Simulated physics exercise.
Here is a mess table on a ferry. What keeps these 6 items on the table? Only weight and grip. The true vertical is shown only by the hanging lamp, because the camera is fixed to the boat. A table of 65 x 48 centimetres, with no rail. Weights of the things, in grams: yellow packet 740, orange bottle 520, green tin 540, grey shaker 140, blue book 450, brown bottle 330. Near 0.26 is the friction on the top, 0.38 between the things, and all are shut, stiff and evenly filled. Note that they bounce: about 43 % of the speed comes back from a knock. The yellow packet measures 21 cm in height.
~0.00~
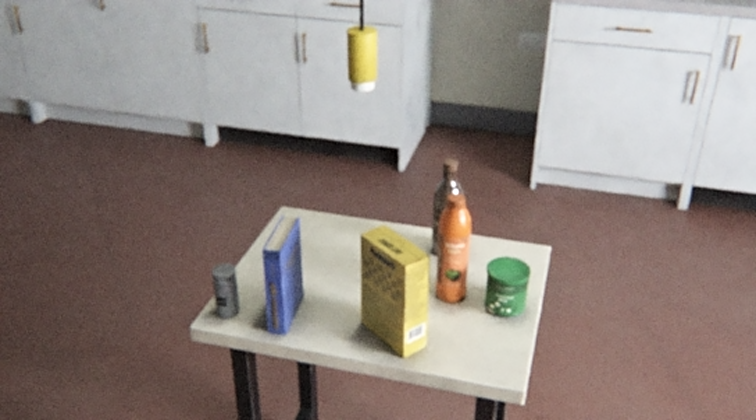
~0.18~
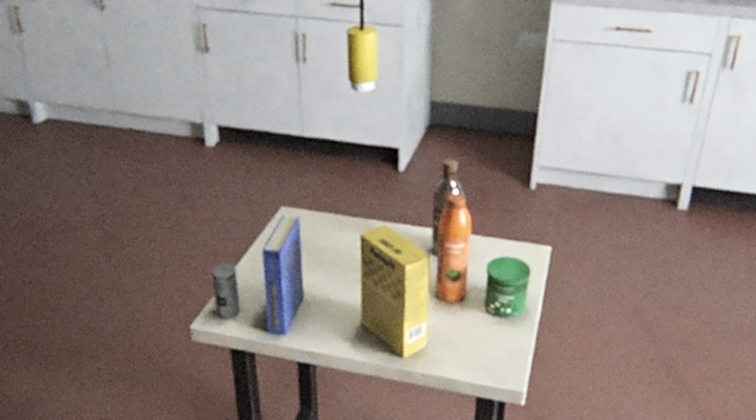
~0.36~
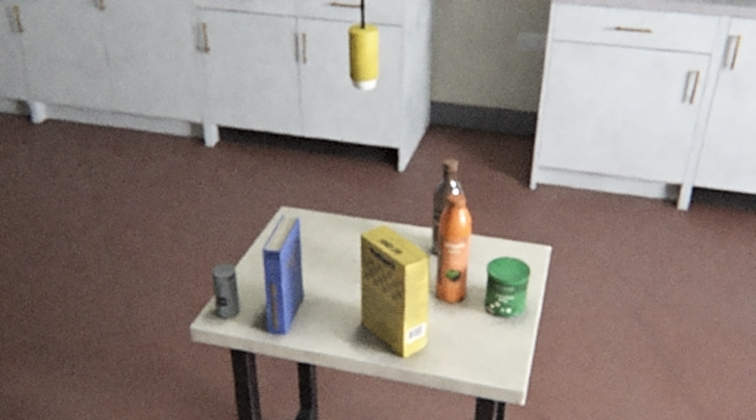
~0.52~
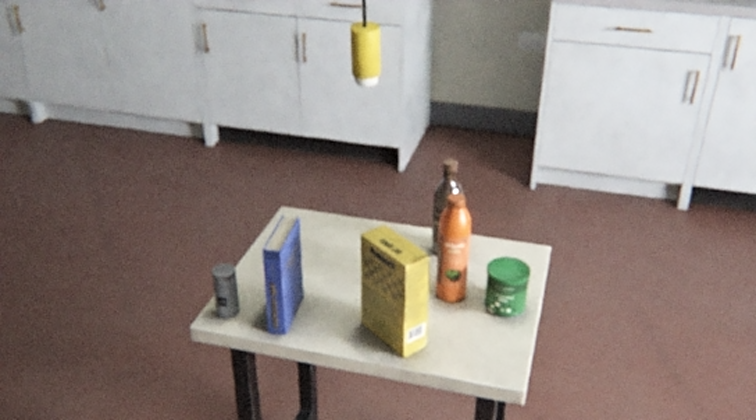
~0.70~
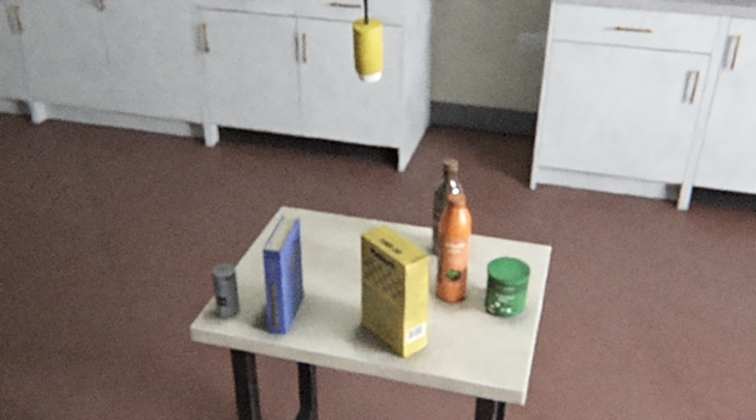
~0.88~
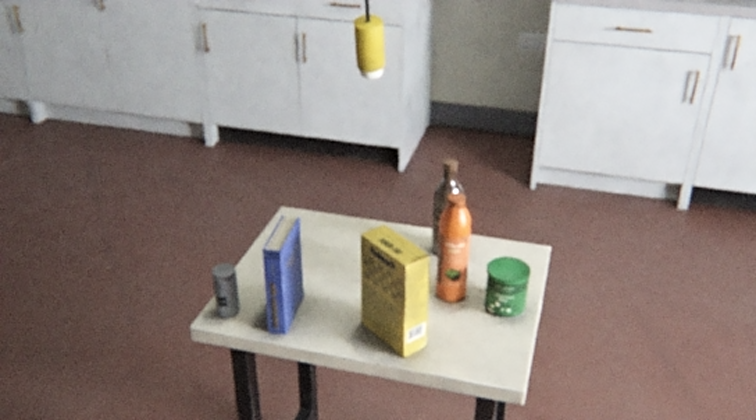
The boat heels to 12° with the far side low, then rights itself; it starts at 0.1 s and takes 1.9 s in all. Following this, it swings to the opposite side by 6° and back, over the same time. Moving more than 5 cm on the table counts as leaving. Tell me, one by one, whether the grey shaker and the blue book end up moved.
Moved? Grey shaker - no, blue book - no.
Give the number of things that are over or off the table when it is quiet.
The tally is 0.
After 1.48 s, boat heeled 7°, far side down.
After 2.28 s, boat heeled 1°, near side down.
After 3.08 s, boat heeled 6°, near side down.
After 3.88 s, boat level.
At rest (4.4 s), all 6 in place, give or take 5 cm. Seen from the same camera at the end, grey shaker near (226, 291), blue book near (284, 274).
